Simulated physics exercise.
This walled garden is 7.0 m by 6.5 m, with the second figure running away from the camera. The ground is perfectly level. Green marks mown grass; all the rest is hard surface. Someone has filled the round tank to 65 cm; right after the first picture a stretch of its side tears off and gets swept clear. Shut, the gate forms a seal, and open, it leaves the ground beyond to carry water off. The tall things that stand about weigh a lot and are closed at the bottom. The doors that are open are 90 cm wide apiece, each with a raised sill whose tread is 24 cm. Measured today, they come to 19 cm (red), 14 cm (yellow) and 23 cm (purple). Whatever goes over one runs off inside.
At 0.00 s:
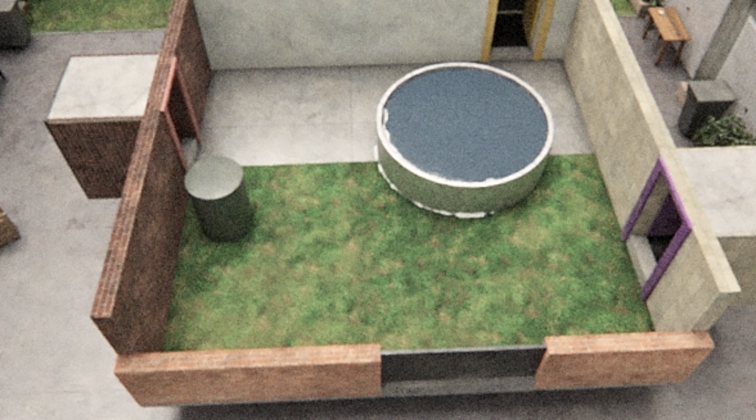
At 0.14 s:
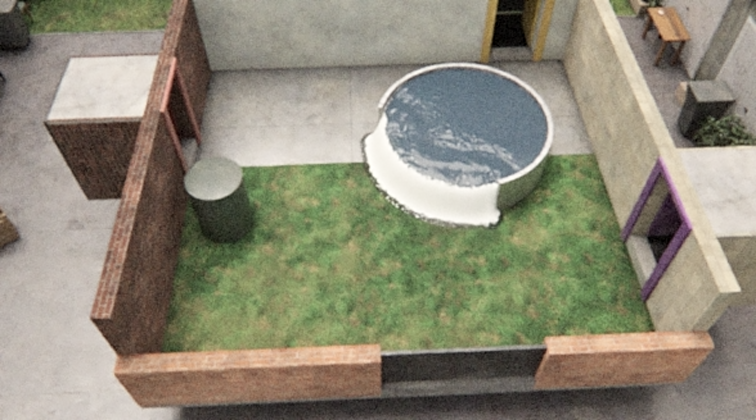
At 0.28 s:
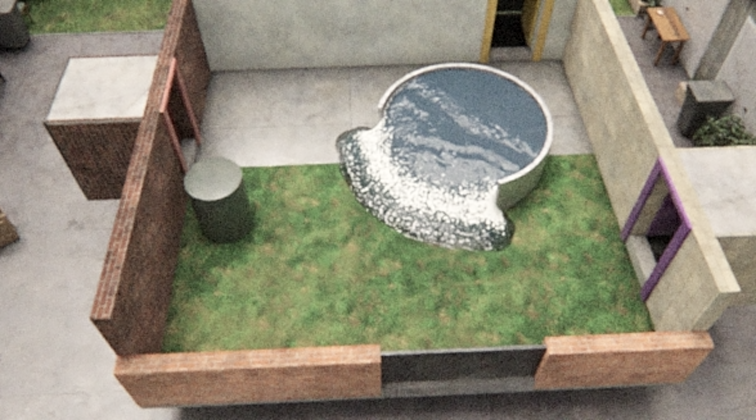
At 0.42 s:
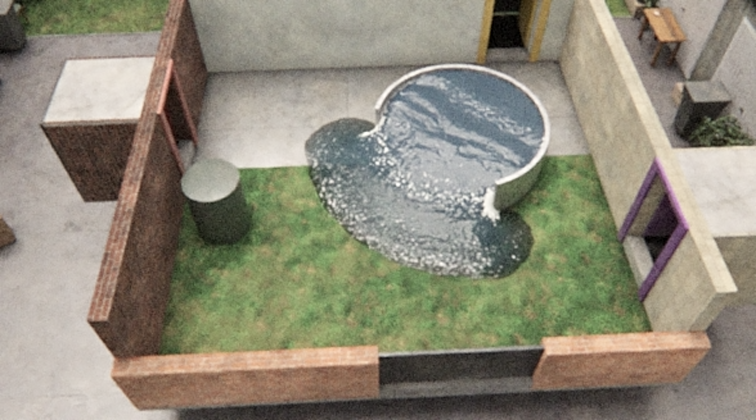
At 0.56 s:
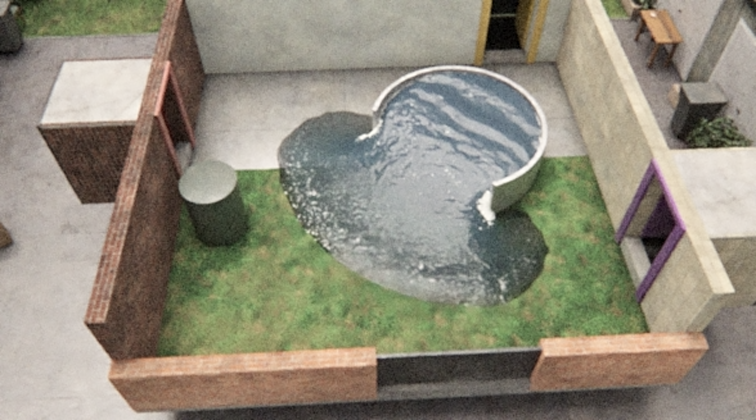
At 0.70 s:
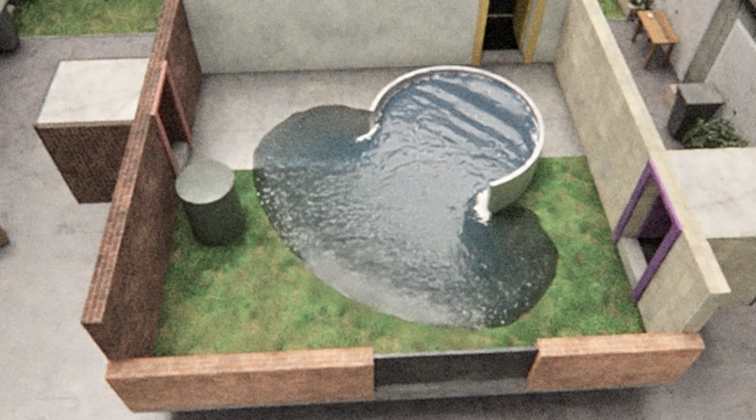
We see a walled garden with a round tank full of water; the near left part of its side gives way, and water pours out in a foaming sheet, spreading in a widening dark pool across the grass and paving.
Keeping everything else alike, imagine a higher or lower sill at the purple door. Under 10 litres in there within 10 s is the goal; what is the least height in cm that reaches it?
Close to 10.5 cm is just enough.
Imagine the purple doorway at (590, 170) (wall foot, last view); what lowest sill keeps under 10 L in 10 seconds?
Minimum: About 6.5 cm.
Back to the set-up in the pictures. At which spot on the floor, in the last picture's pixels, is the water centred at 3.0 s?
(352, 231) or so.
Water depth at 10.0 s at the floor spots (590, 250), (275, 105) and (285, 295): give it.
Roughly 11, 10 and 6 cm, in turn.
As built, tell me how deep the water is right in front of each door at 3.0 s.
Red 19, yellow 0, purple 0 cm.
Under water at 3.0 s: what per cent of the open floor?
Some 65 per cent is wet.
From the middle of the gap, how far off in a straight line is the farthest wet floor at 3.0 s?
Near 5.0 metres, give or take.
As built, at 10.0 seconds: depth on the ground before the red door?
Lab note: Depth approx. 10.5 cm.
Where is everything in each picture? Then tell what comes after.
In the first picture, the round tank at (464, 123) is whole and still, 65 cm deep; the purple door at (656, 228) is dry.
In the second picture, water pours out at (409, 186) and has run 0.3 m, to (491, 226); about 8 cm deep outside, 65 cm at the back.
In the third picture, the front is at (340, 142), 0.7 m from the gap at (408, 188); 2.3 m2 of floor is wet, 65 cm left at the back.
In the fourth picture, the front is at (310, 145), 1.2 m from the gap at (405, 191); 5.0 m2 of floor is wet, 65 cm left at the back.
In the fifth picture, the gap is at (403, 193), the front 1.6 m out at (284, 147); the back of the round tank holds 65 cm.
In the sixth picture, the gap is at (400, 193), the front 2.0 m out at (259, 178); the back of the round tank holds 64 cm; the purple door at (647, 230), 3.7 m from the gap, is still 1.1 m from the nearest water.
After 1.4 s water covers 50 % of the floor, deepest (24 cm) near (398, 208); it has not reached the purple door.
After 3.0 s water covers 65 % of the floor, deepest (53 cm) near (162, 385); it has not reached the purple door.
After 10.0 s water covers 100 % of the floor, deepest (18 cm) near (522, 74); 12 cm at the purple door, 0 litres in over its 23 cm sill.
At the purple door as built, the water arrived by 3.7 s and peaked near 14 cm at 7.8 s.
Run again over the same 10 s with other heights there, 21 litres in over 9 cm, 4 litres over 12 cm. The limit of 10 litres is kept from about 10.5 cm up.
